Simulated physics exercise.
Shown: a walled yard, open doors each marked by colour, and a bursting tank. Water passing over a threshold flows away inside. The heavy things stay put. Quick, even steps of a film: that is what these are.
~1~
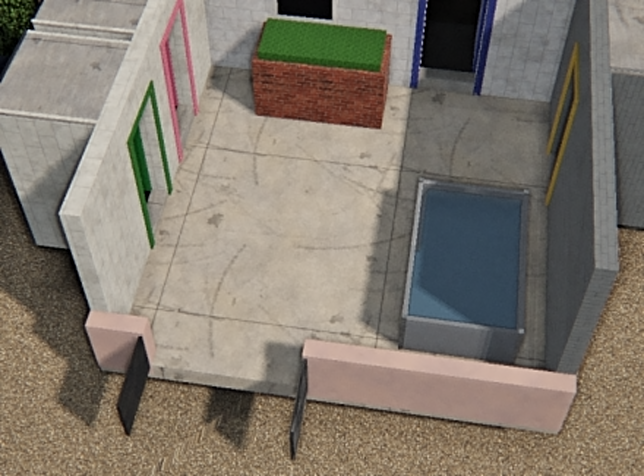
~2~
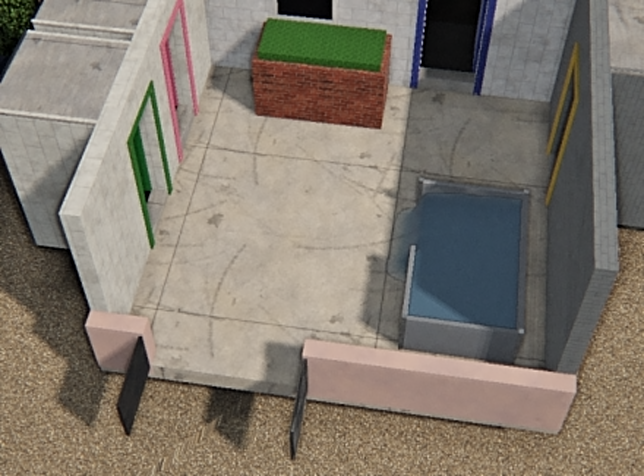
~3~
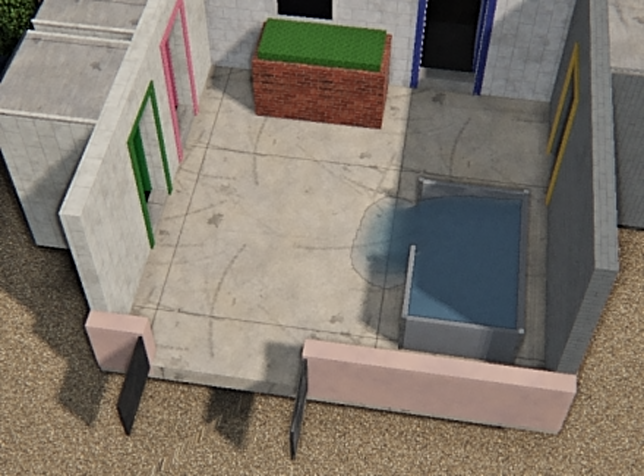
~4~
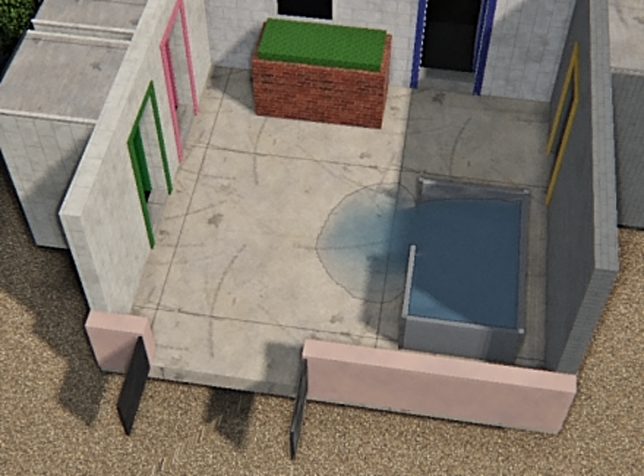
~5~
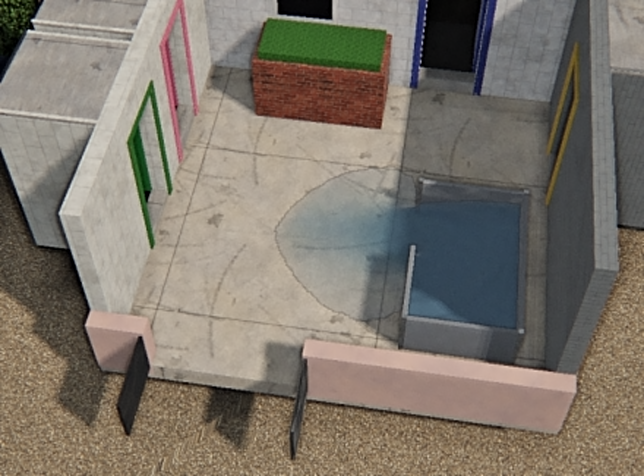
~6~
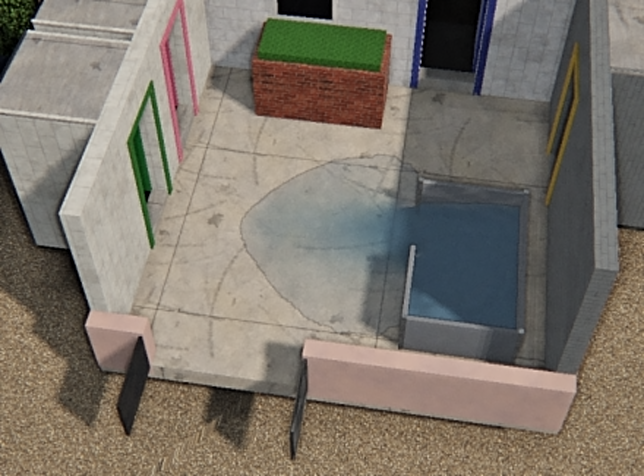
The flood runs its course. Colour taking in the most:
Green.
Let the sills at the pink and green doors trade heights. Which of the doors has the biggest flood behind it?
I'd go with the one in pink.
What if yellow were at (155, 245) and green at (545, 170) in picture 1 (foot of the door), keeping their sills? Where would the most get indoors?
I'd say the biggest share comes in at the one in yellow.
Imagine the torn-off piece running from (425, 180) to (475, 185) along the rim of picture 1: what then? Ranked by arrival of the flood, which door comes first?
It's the blue one.
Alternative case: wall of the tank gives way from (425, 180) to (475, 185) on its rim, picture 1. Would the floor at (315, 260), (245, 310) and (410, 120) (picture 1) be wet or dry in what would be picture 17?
One by one: Bare, bare, waterlogged.
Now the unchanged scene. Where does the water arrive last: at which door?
I'd point to the yellow one.
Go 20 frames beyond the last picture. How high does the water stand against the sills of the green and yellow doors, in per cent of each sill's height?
About 150 and 0 per cent.
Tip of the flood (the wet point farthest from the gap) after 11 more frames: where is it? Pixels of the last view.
Somewhere near (212, 67).
A moment on, water covers 45 % of the floor; pink door not reached, blue door not reached, yellow door not reached, green door a trickle in.
Next, water covers 55 % of the floor; pink door wet at the sill, nothing in, blue door not reached, yellow door not reached, green door some in.
Then, water covers 60 % of the floor; pink door a trickle in, blue door not reached, yellow door not reached, green door a lot in.
Later, water covers 65 % of the floor; pink door a trickle in, blue door wet at the sill, nothing in, yellow door not reached, green door a lot in.
In the end, water covers 95 % of the floor; pink door a trickle in, blue door wet at the sill, nothing in, yellow door wet at the sill, nothing in, green door a lot in; the green door has let in the most.
